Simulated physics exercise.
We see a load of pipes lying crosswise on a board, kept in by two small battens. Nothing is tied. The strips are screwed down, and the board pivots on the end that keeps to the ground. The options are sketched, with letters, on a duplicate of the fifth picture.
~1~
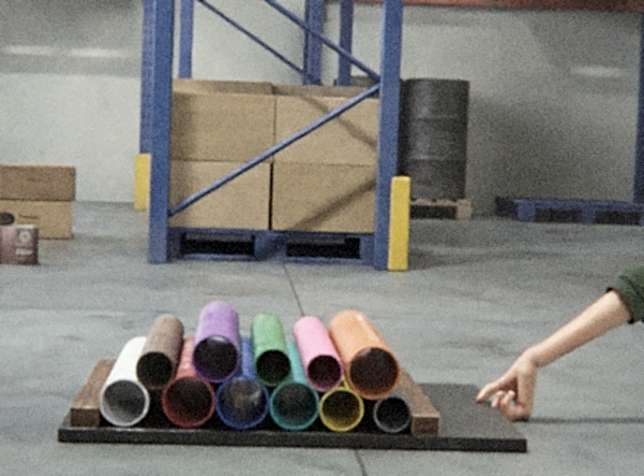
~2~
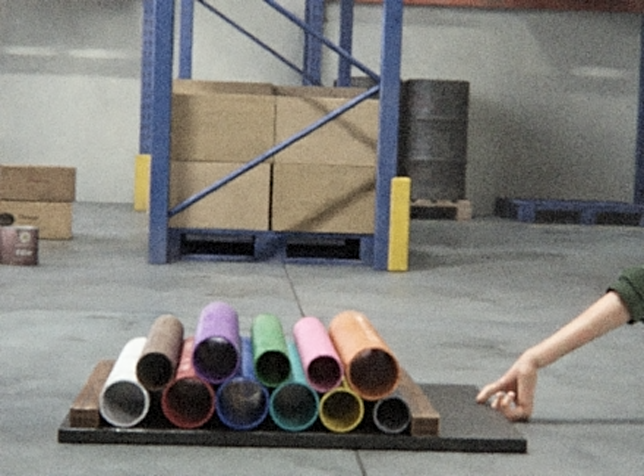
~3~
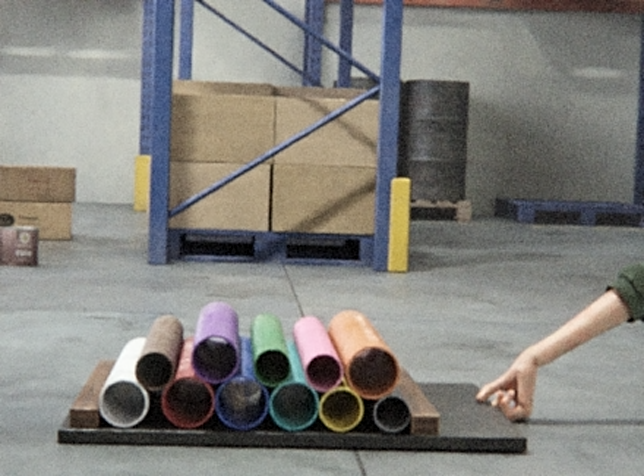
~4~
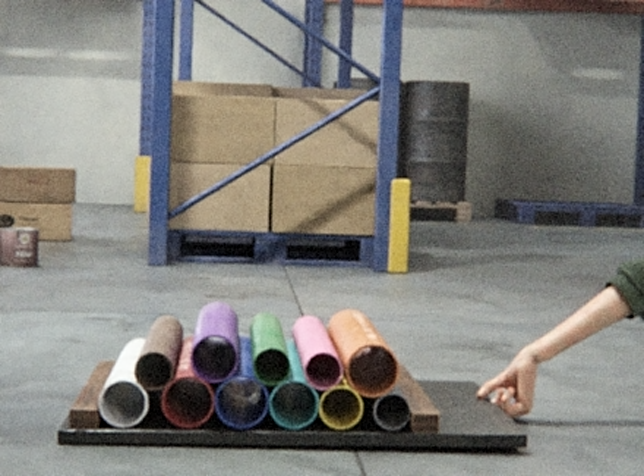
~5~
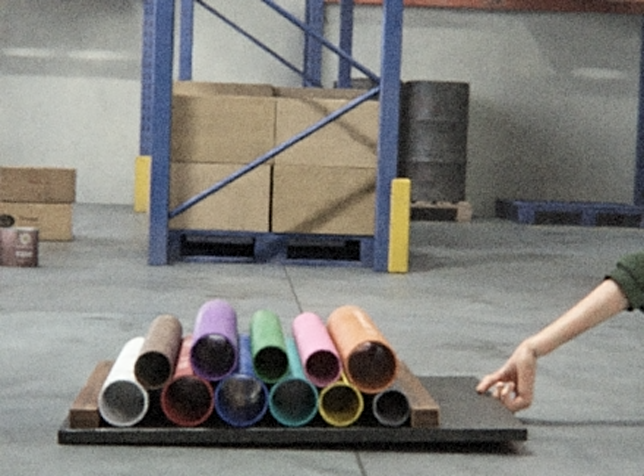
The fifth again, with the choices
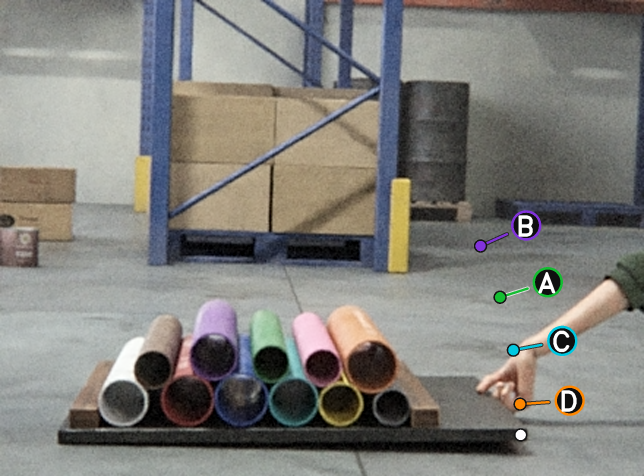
We see colourful pipes stacked in two rows between wooden strips on a dark board on a warehouse floor, while a hand at the board's right end shifts very slightly and the pipes stay almost still.
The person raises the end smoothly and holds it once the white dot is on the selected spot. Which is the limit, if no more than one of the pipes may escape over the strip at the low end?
B is the limit.
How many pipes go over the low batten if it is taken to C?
With C, none.
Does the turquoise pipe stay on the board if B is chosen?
Yes, with B.
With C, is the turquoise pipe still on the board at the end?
Yes.
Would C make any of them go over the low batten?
At C: No.
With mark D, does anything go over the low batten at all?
At D: No.
On the marked copy, A at (500, 297); B at (480, 246); C at (513, 350); D at (520, 404); the white dot at (521, 435).
With B. Early on, board at 16°.
Further on, board at 26°.
At the end, board at 26°, none over the low batten.
As for the rest, A none over the low batten; C none over the low batten; D none over the low batten.
